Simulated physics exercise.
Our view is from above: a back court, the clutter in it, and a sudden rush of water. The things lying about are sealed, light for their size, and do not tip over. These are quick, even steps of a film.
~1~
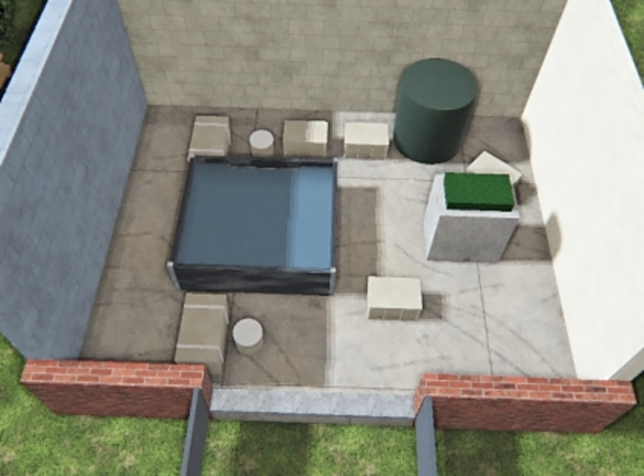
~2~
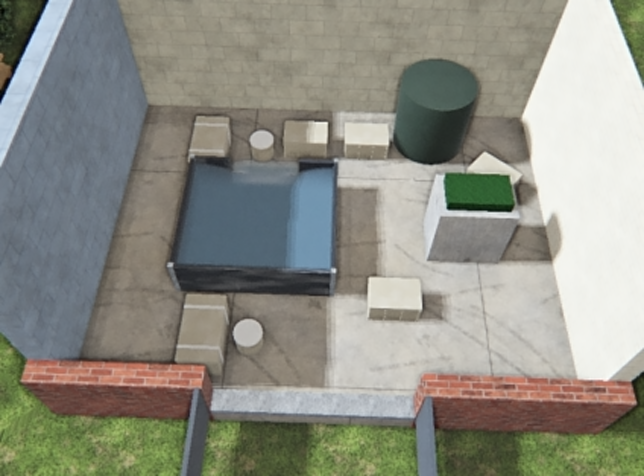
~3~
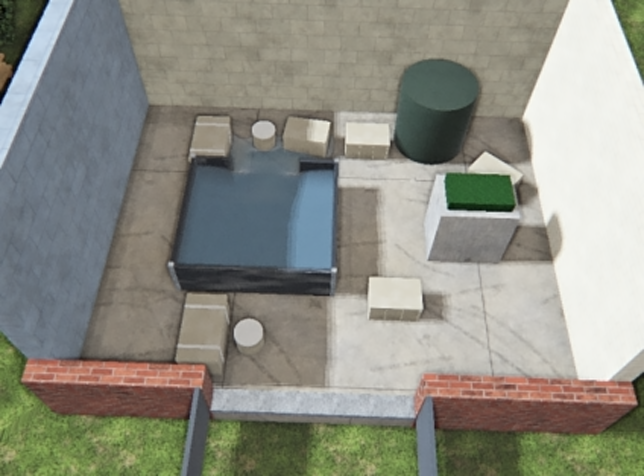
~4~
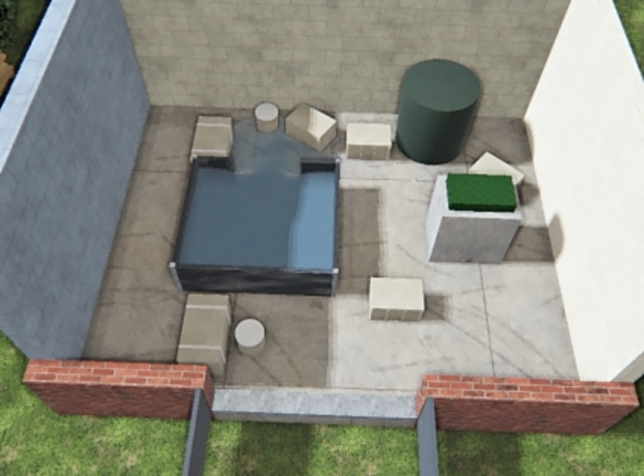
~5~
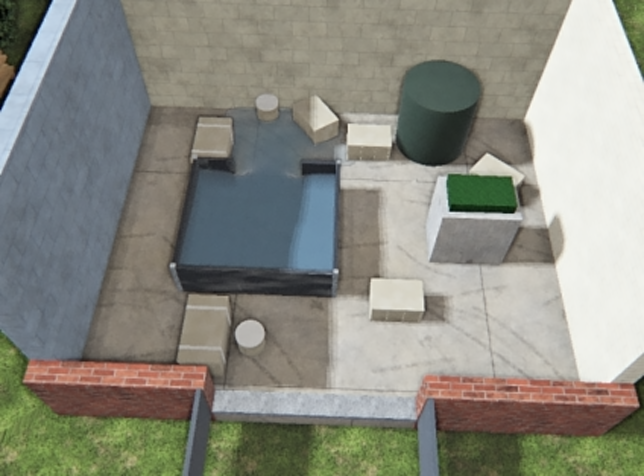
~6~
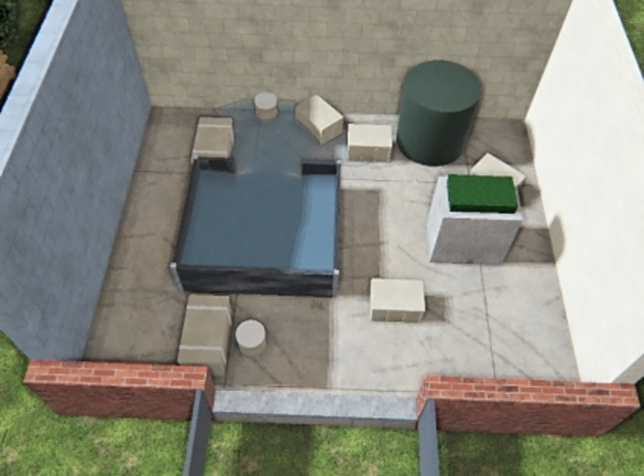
To begin with, a dark, square pool of water sits among pale boxes and small round containers in a walled court. Water then pours through a gap in its back side and spreads toward the rear wall, pushing one round container backward and turning a nearby box as it slides back and right.
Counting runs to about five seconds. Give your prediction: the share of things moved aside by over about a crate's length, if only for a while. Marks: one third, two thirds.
Portion: One third through two thirds.
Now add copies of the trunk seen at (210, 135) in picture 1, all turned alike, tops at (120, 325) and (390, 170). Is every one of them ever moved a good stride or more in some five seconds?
First remains in place, second driven off.
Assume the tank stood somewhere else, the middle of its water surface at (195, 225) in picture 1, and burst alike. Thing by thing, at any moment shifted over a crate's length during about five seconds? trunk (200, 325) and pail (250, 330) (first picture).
Findings in sequence - stopped sooner; stopped sooner.
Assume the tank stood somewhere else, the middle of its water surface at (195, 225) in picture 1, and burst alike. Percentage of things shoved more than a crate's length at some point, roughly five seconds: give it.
Around 60 %.
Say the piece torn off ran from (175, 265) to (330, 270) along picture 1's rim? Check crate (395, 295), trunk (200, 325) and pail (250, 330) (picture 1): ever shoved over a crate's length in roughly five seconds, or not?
First under that mark, then beyond that mark, then beyond that mark.
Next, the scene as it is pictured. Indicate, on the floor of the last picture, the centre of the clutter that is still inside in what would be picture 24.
About (302, 248).
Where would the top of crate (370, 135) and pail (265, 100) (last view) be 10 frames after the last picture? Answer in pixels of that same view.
I'd say about (385, 160) for the first and about (210, 92) for the second.
A moment on, 2 of 8 are well off their spots; 1 afloat.
Next, 2 of 8 are well off their spots; 2 afloat.
Later, 3 of 8 are well off their spots; 3 afloat.
In the end, 4 of 8 are well off their spots, and 4 have been at some point; 3 afloat.
